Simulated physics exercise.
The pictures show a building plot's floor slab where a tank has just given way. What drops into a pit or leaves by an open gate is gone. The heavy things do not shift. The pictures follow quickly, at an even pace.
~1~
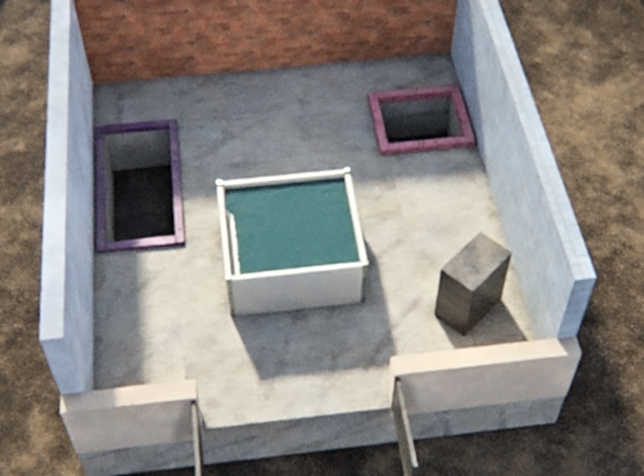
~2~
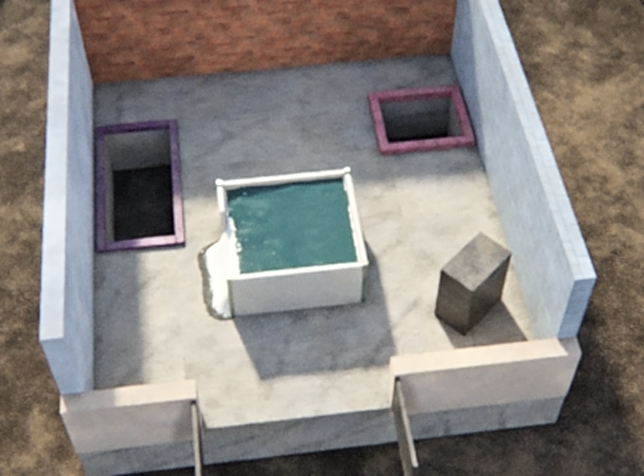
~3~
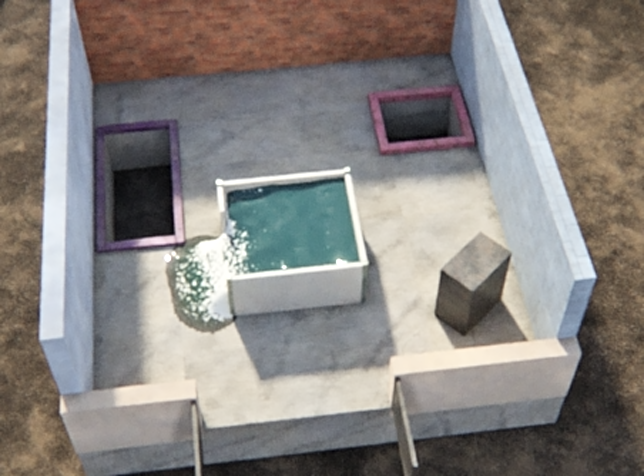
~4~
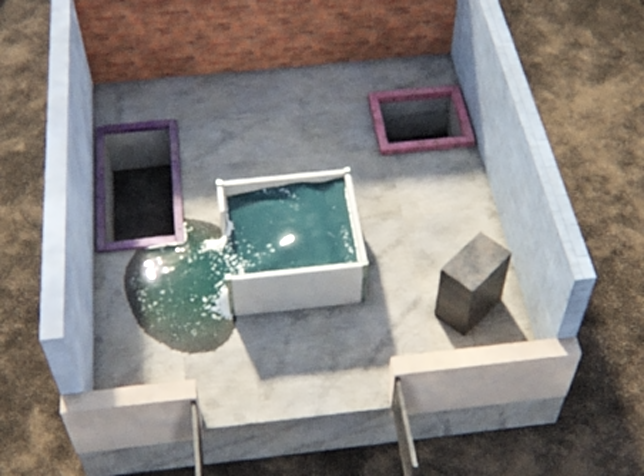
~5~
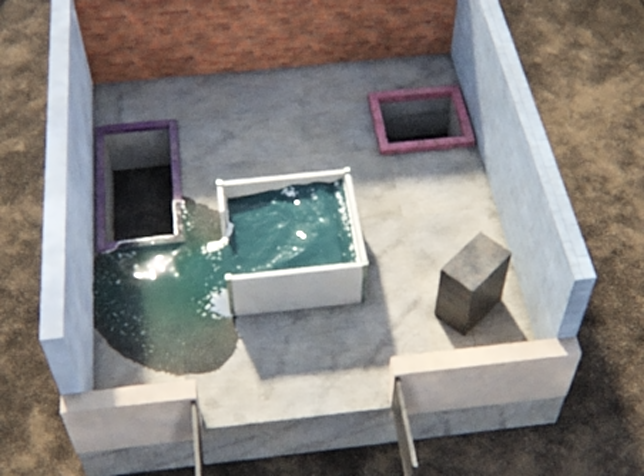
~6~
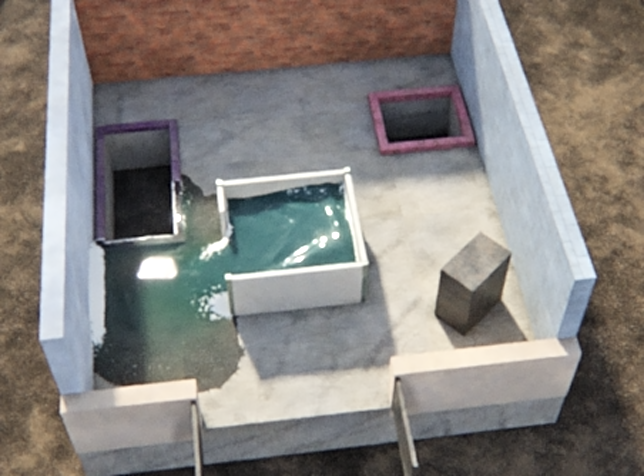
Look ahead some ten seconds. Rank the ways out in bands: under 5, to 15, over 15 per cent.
The gate takes more than 15 %; the pink pit takes less than 5 %; the purple pit takes more than 15 %.
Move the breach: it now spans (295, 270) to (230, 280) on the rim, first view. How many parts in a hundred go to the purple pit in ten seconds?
Per cent: Purple 2.
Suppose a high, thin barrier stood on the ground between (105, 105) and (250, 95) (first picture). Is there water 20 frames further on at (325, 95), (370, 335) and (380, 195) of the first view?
In turn: Not flooded, covered, dry.
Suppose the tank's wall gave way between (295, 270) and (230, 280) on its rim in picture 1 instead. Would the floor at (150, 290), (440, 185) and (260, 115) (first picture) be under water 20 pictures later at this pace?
As listed: Flooded, clear, dry.
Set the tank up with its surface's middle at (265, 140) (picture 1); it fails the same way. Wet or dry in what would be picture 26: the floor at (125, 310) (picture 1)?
At that place: Awash.
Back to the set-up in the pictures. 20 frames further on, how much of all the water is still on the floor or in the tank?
I make it 82 per cent.
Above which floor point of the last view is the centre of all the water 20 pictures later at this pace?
Near (225, 299).
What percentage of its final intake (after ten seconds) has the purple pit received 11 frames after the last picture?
Close to 40 %.
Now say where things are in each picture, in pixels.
In the first picture, the open tank at (290, 226) is whole and still.
In the second picture, water pours out at (230, 269) and has run to (215, 248).
In the third picture, the front is at (175, 259), out from the gap at (231, 270).
In the fourth picture, the front is at (131, 274), out from the gap at (231, 271).
In the fifth picture, the front is at (94, 271), out from the gap at (231, 271).
In the sixth picture, water pours out at (231, 270) and has run to (94, 363).
A moment on, water covers 20 % of the floor; the gate 0 %, the pink pit 0 %, the purple pit 3 %.
Next, water covers 25 % of the floor; the gate 0 %, the pink pit 0 %, the purple pit 9 %.
Then, water covers 40 % of the floor; the gate 3 %, the pink pit 0 %, the purple pit 15 %.
Later, water covers 55 % of the floor; the gate 11 %, the pink pit 0 %, the purple pit 21 %.
In the end, water covers 80 % of the floor; the gate 19 %, the pink pit 0 %, the purple pit 22 %.
